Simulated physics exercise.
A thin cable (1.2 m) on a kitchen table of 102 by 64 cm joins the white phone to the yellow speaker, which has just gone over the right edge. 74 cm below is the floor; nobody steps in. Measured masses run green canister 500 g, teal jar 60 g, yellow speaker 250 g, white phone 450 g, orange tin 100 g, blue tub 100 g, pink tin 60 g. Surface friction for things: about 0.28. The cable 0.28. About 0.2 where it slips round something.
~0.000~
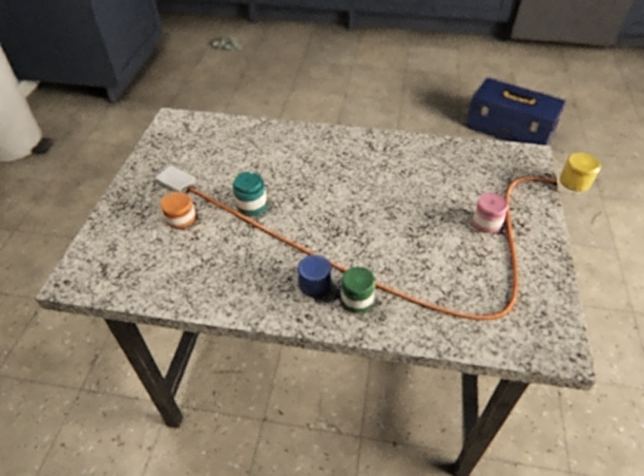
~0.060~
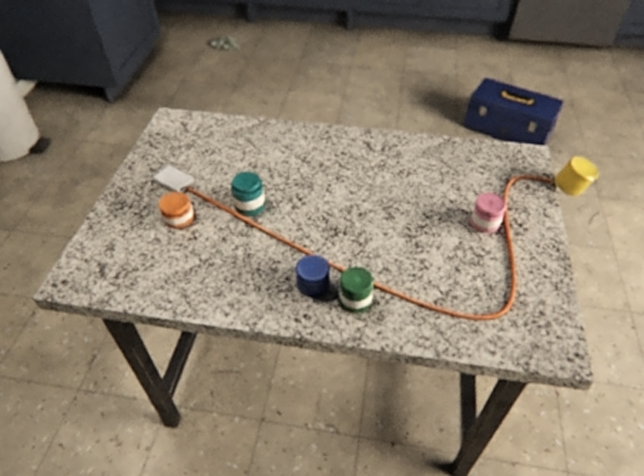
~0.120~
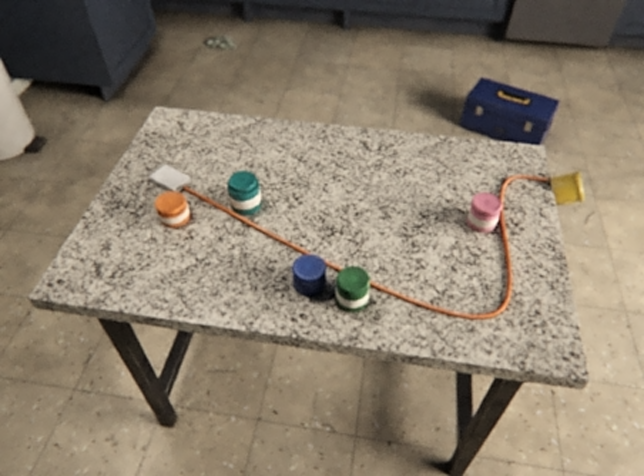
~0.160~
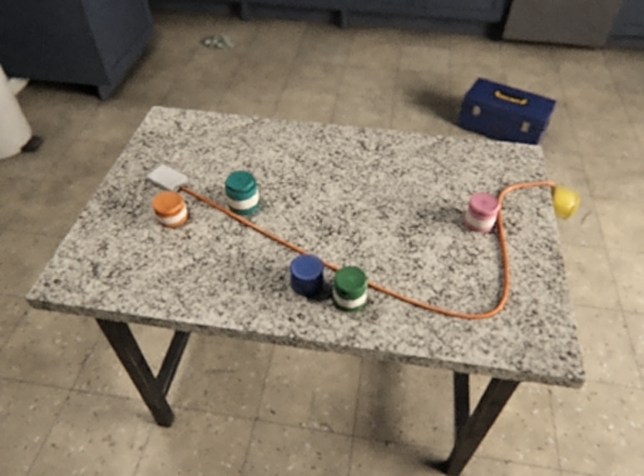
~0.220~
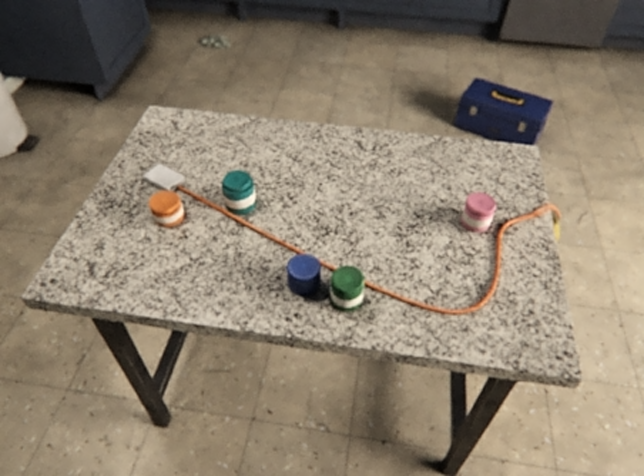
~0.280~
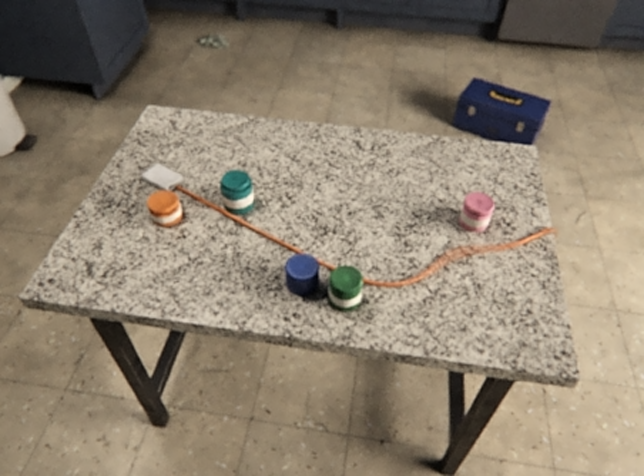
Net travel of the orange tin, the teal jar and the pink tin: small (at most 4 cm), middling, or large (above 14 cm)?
Orange tin - small, teal jar - large, pink tin - large.
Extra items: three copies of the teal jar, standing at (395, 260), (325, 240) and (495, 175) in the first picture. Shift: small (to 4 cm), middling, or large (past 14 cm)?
In that order we get a big shift, a big shift and a slight shift.
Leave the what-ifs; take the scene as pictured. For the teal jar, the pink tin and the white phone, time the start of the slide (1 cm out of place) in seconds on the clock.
The teal jar goes at about 0.36 s, the pink tin at about 0.36 s and the white phone at about 0.40 s.
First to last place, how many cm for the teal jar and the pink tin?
Both leave: The teal jar goes over the edge and the pink tin goes off the top.
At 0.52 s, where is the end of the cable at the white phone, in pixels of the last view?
At about pixel (225, 184).
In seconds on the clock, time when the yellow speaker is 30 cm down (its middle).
It gets there at roughly 0.30 s.
By 0.5 s, the cable's tail end at (225, 184); teal jar on its side, 23 cm off its start, pink tin 18 cm off its start, yellow speaker over the edge.
By 0.7 s, the cable's tail end at (272, 200); teal jar over the edge, pink tin 30 cm off its start, yellow speaker over the edge.
By 1.0 s, the cable's tail end at (313, 214); teal jar over the edge, pink tin over the edge, yellow speaker over the edge.
By 1.2 s, the cable's tail end at (319, 215); teal jar over the edge, pink tin over the edge, yellow speaker over the edge.
By 2.4 s, the cable's tail end at (319, 215); teal jar over the edge, pink tin over the edge, orange tin 0 cm off its start at (162, 200), yellow speaker over the edge.
